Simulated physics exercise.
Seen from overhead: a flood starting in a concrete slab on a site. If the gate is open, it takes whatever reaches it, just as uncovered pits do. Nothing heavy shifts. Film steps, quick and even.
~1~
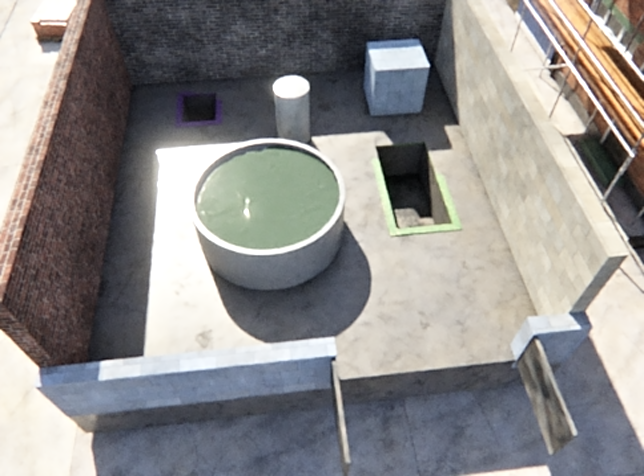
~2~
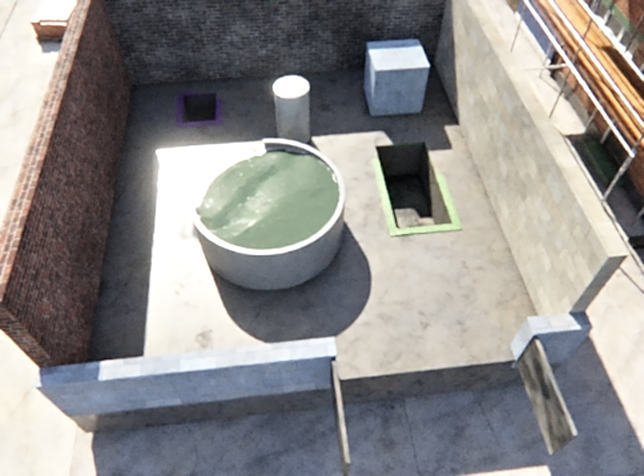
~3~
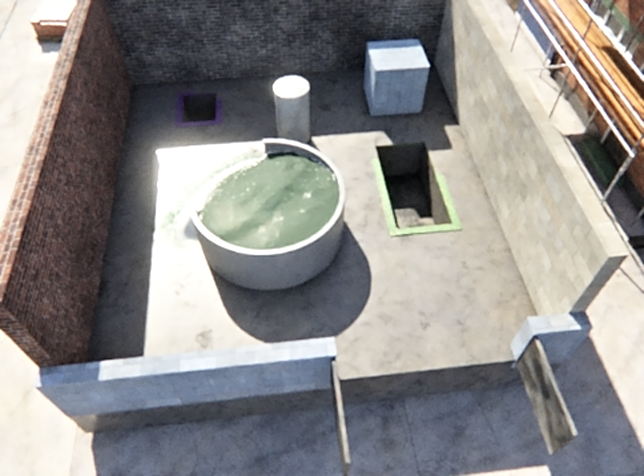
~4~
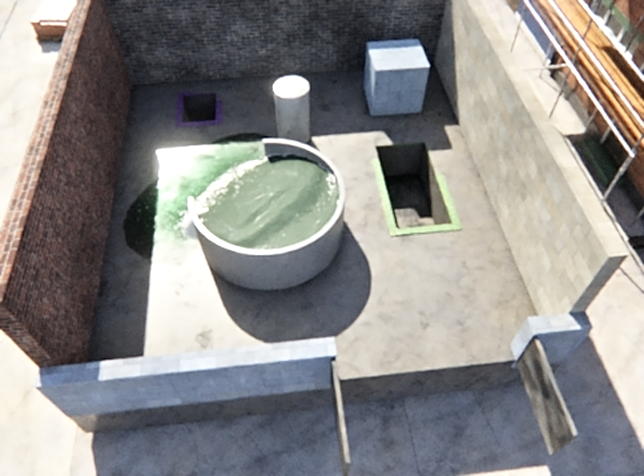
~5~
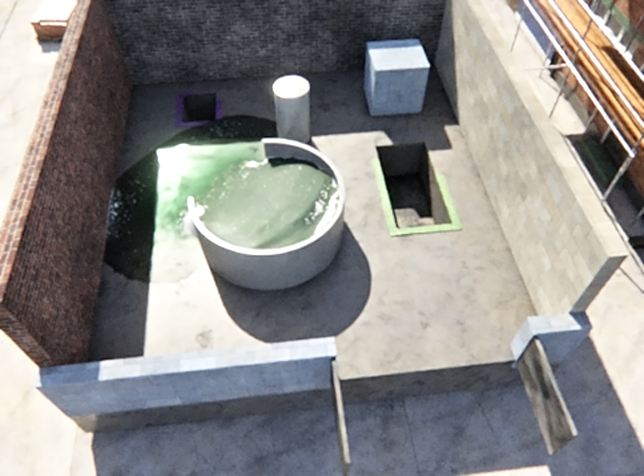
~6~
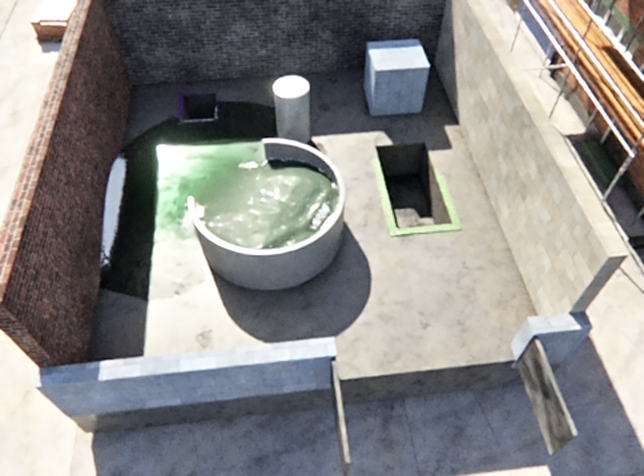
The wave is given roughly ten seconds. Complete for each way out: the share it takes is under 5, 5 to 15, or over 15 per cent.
Completed: For the gate it is under 5 per cent; for the purple pit it is over 15 per cent; for the green pit it is 5 to 15 per cent.
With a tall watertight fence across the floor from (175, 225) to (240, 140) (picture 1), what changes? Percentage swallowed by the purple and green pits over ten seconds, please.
I'd say the purple pit takes roughly 10 %, the green pit roughly 20 %.
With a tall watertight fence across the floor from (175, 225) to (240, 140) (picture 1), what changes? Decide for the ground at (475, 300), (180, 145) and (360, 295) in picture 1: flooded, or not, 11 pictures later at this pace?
Point by point: First spared, next spared, last spared.
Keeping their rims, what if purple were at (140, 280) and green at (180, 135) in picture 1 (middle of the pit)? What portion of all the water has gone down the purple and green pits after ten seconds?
Breakdown: Purple 8%, green 70%.
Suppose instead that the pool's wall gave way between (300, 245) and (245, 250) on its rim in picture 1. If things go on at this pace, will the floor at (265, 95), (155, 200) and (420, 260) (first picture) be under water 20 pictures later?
The first would be still unwetted, the second drenched and the third drenched.
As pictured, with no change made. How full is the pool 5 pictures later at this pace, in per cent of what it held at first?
It comes to some 52 percent.
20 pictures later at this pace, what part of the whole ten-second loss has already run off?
That comes to 40 per cent, as I work it out.
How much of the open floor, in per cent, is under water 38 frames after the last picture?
I make it 85 per cent.
A moment on, water covers 35 % of the floor; the gate 0 %, the purple pit 3 %, the green pit 0 %.
Next, water covers 40 % of the floor; the gate 0 %, the purple pit 8 %, the green pit 0 %.
Then, water covers 60 % of the floor; the gate 0 %, the purple pit 21 %, the green pit 0 %.
Later, water covers 85 % of the floor; the gate 0 %, the purple pit 37 %, the green pit 4 %.
In the end, water covers 95 % of the floor; the gate 3 %, the purple pit 43 %, the green pit 8 %.
